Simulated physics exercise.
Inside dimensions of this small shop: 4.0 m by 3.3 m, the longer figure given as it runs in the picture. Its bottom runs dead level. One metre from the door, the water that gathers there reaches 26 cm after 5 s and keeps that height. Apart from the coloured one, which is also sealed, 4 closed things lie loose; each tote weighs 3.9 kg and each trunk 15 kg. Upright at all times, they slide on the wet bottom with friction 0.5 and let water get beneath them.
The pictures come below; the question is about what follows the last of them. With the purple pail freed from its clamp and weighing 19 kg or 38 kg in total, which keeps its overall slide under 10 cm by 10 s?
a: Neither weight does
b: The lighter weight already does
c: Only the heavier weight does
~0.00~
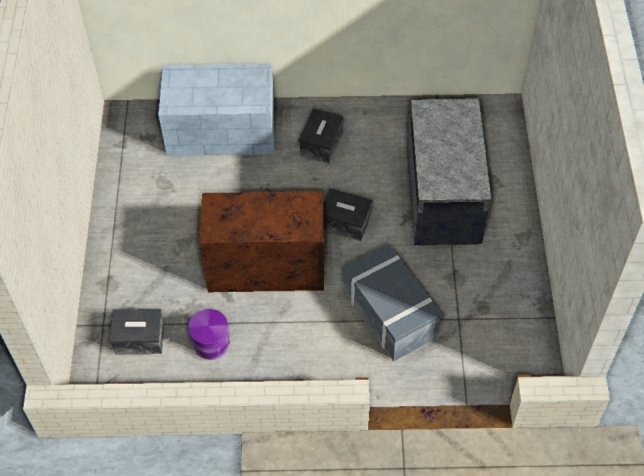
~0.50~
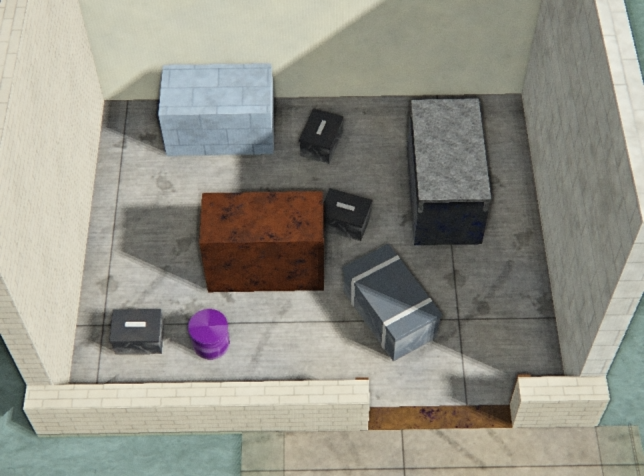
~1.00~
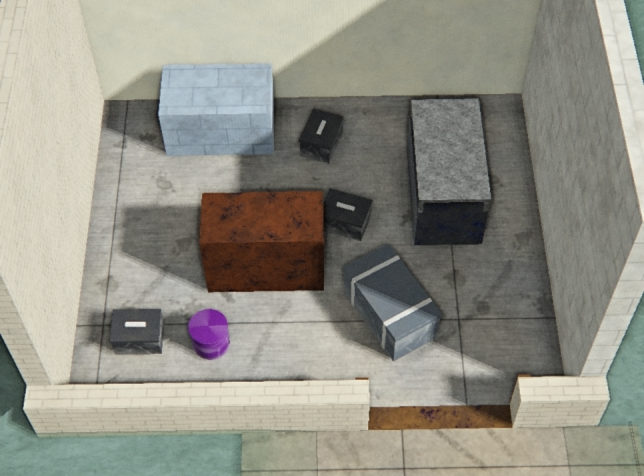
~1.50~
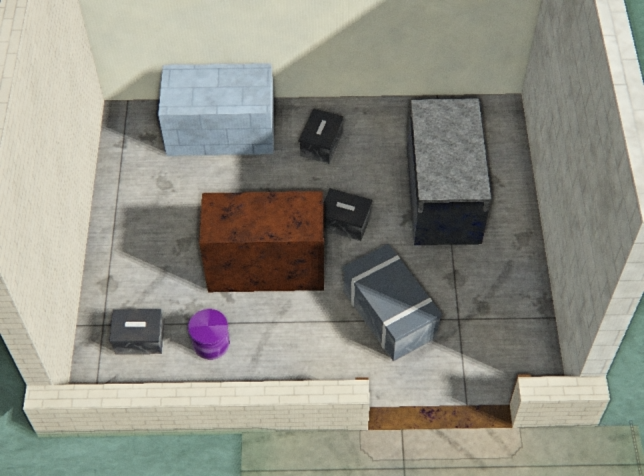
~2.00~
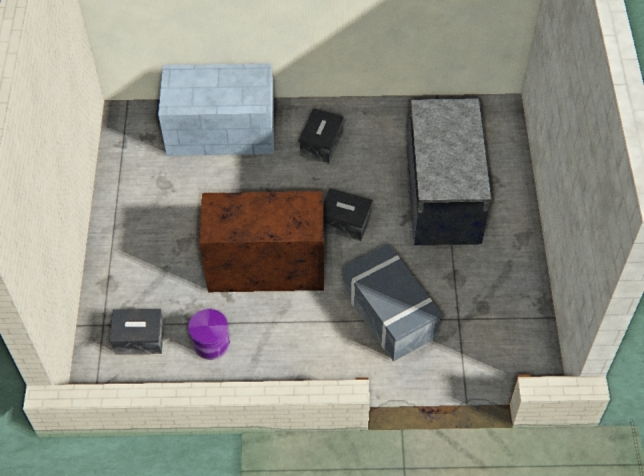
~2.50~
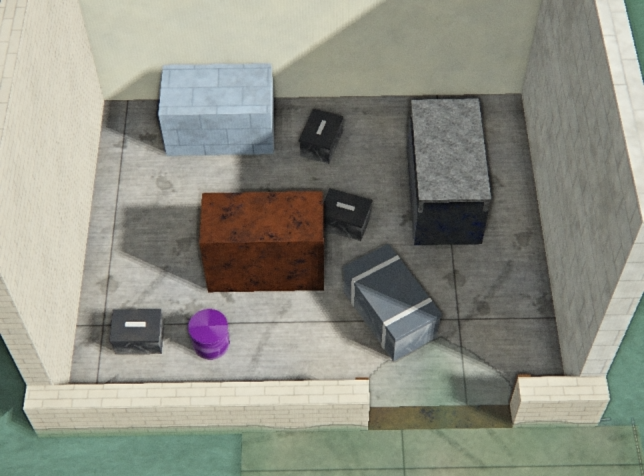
The lighter weight already does.
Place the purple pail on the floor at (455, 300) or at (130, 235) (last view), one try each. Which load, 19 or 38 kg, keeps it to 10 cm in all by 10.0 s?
Taking them in turn, only the heavier mass keeps it, and the lighter mass keeps it.
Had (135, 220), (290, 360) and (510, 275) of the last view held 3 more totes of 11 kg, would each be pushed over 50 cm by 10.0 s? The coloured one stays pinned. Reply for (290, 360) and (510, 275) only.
In order: Within the mark, above the mark.
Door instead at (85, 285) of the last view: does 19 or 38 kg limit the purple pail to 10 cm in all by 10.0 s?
Just the heavy one.
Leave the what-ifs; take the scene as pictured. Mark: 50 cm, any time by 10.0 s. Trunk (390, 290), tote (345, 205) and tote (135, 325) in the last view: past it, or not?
First above the mark, second above the mark, third below the mark.
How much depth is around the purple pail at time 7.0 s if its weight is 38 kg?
3 cm, roughly.
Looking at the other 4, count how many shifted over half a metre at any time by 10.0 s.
It adds up to 3.
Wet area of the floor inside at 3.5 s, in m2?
The covered patch comes to about 2.0 m2.
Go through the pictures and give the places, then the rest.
The first picture shows the purple pail at (208, 326), on the bottom; water covers 0.0 m2; 0 of 5 have shifted.
The second picture shows the purple pail at (208, 326) rests on the ground; 0.0 m2 under water; 0 of 5 have shifted.
The third picture shows the purple pail at (208, 326), on the bottom; 0.0 m2 under water; 0 of 5 have shifted.
The fourth picture shows the purple pail at (208, 326) rests on the ground; 0.0 m2 under water; 0 of 5 have shifted.
The fifth picture shows the purple pail at (208, 326) rests on the ground; water covers 0.0 m2; 0 of 5 have shifted.
The sixth picture shows the purple pail at (208, 326), on the bottom; water covers 0.5 m2; 0 of 5 have shifted.
After 3.5 s the purple pail would be 0 cm from its start with 19 kg and 0 cm from its start with 38 kg; 0 cm of water round it then.
After 4.5 s the purple pail would be 0 cm from its start with 19 kg and 0 cm from its start with 38 kg; 1 cm of water round it then.
After 7.0 s the purple pail would be 0 cm from its start with 19 kg and 0 cm from its start with 38 kg; 3 cm of water round it then.
After 10.0 s the purple pail would be 0 cm from its start with 19 kg and 0 cm from its start with 38 kg; 6 cm of water round it then.
